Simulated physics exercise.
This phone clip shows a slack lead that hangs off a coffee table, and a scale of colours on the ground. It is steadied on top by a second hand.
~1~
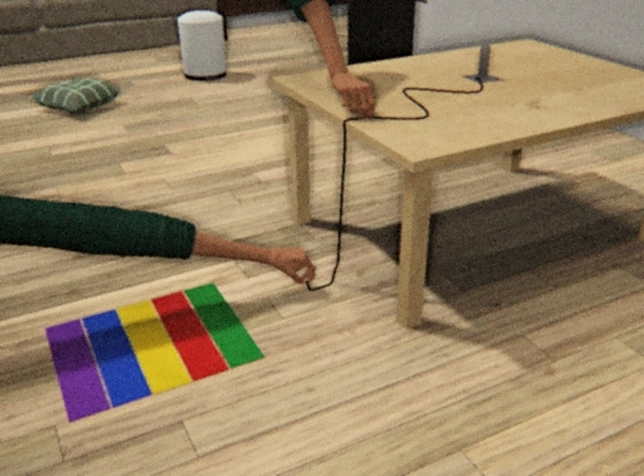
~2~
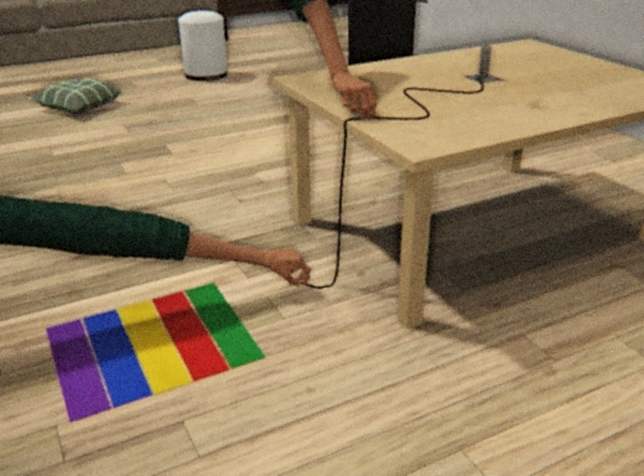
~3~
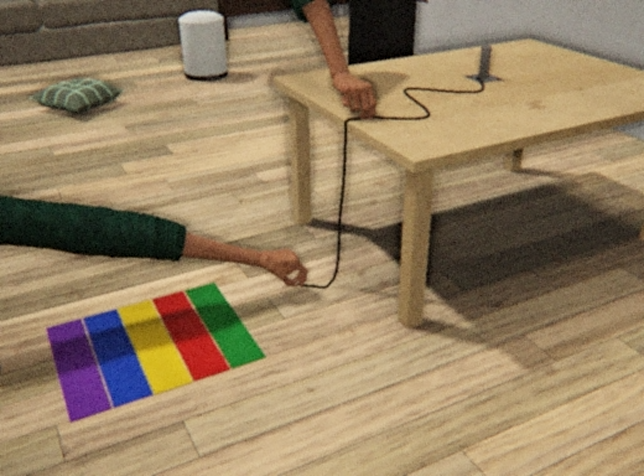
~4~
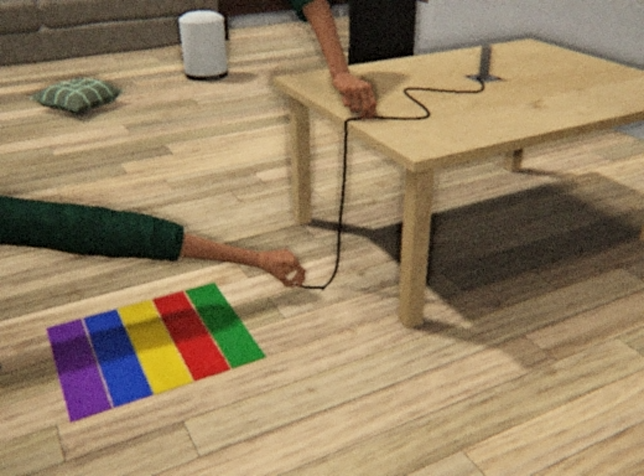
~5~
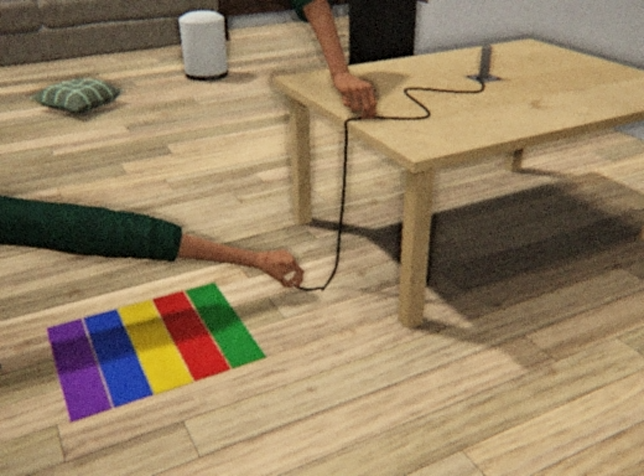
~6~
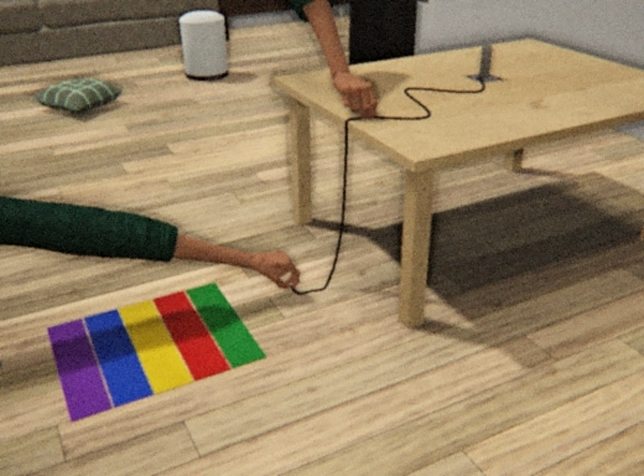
Beside a coffee table, a low hand draws the slack lead's end slightly left.
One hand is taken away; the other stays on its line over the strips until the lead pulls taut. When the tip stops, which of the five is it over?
The purple one.
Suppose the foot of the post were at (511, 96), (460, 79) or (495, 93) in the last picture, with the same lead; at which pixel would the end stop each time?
Going through the tries, you get (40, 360), then (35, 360), then (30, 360).
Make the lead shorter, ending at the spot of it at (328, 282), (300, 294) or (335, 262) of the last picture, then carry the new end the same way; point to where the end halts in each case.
First try near (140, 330), second near (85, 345), third near (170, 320).
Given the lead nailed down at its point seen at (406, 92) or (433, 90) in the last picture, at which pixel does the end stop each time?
It ends up at (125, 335) the first time and at (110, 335) the second time.
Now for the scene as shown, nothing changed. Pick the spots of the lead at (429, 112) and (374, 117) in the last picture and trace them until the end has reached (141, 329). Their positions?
Result - first point (341, 126), second point (325, 192).
Soon after, end near (141, 329); over yellow.
After that, end near (96, 342); over blue.
At the stop, end near (69, 350); over purple. It gets as far as the purple strip.
